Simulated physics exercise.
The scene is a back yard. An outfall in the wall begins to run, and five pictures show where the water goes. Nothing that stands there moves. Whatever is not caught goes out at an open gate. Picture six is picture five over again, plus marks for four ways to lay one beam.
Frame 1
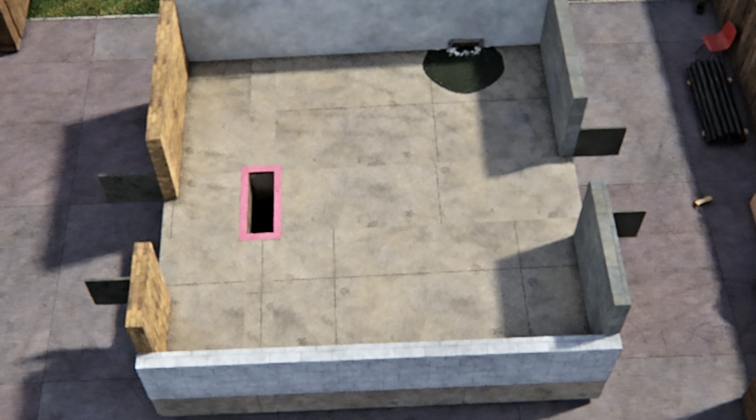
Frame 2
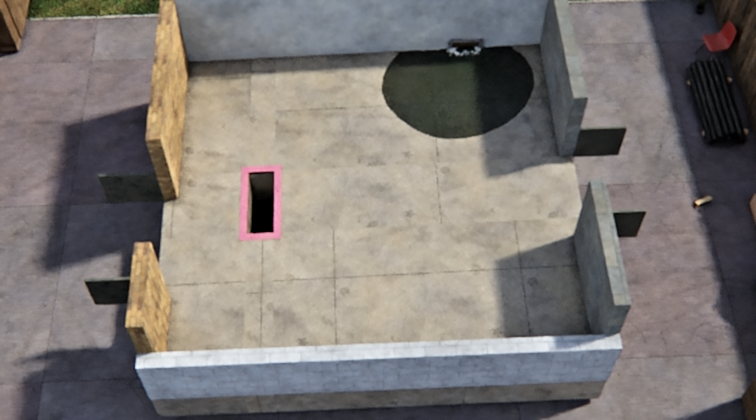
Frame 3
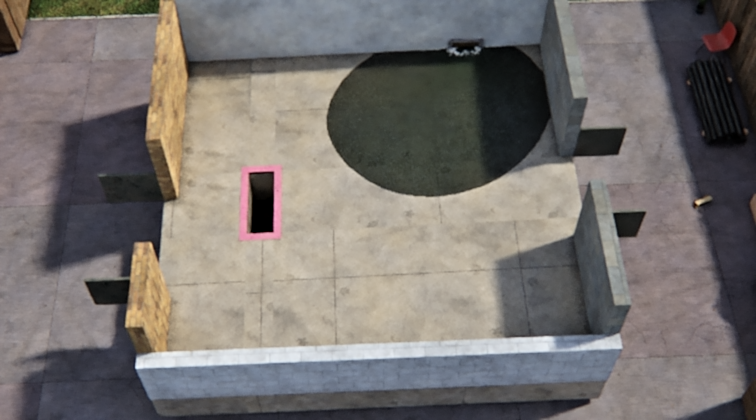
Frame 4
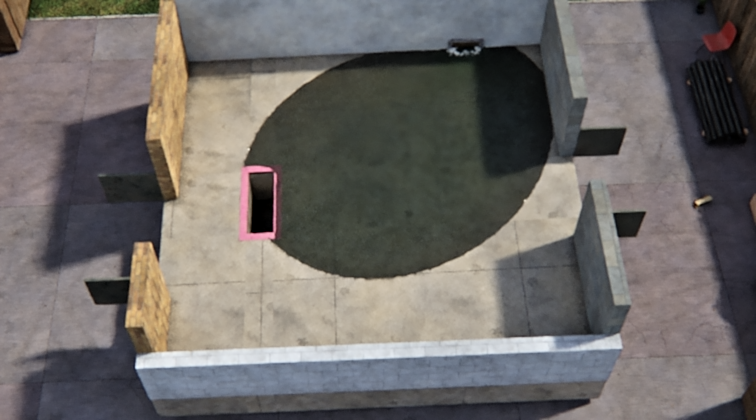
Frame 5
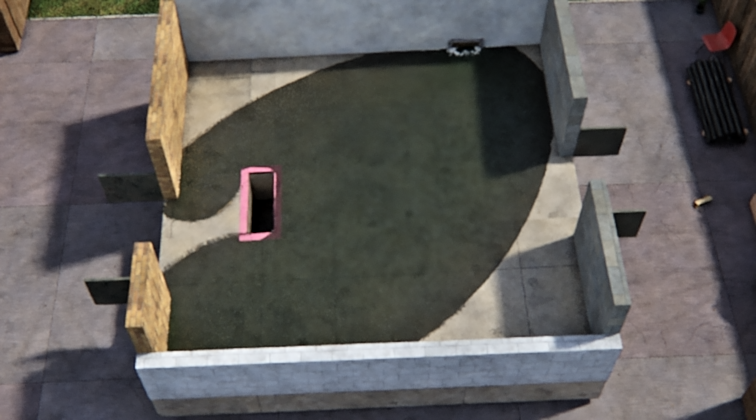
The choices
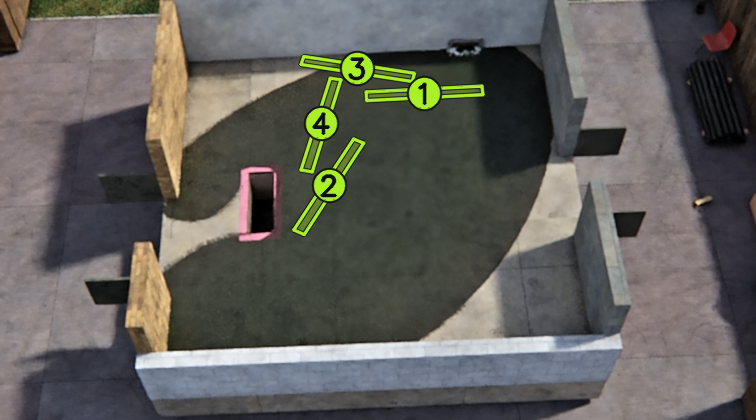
A dark wet patch spreads from the back wall across the walled floor, surrounding a pink-edged pit.
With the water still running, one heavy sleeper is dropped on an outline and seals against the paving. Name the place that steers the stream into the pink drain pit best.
Place 3 does it best.
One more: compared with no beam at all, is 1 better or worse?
It is worse.
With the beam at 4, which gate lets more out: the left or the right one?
The left one.
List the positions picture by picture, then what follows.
Outfall at (465, 44); pink drain pit at (261, 202); open gate at (174, 247); open gate at (566, 195); front seen at (458, 87), 3 % of the ground wet; pink drain pit still dry, in the first frame.
Front seen at (460, 134), 11 % of the ground wet; pink drain pit still dry, in the second frame.
Front seen at (380, 181), 24 % of the ground wet; pink drain pit still dry, in the third frame.
Front seen at (281, 243), 45 % of the ground wet; pink drain pit taking water, in the fourth frame.
Front seen at (169, 323), 70 % of the ground wet; pink drain pit taking water, in the fifth frame.
On the marked copy, 1 from (366, 96) to (482, 90); 2 from (299, 232) to (358, 141); 3 from (302, 60) to (413, 77); 4 from (306, 170) to (335, 78).
With 1, about 9 % of the stream goes into the pink drain pit, about 91 % out by the gates.
With 2, about 12 % of the stream goes into the pink drain pit, about 87 % out by the gates.
With 3, about 25 % of the stream goes into the pink drain pit, about 75 % out by the gates.
With 4, about 20 % of the stream goes into the pink drain pit, about 80 % out by the gates.
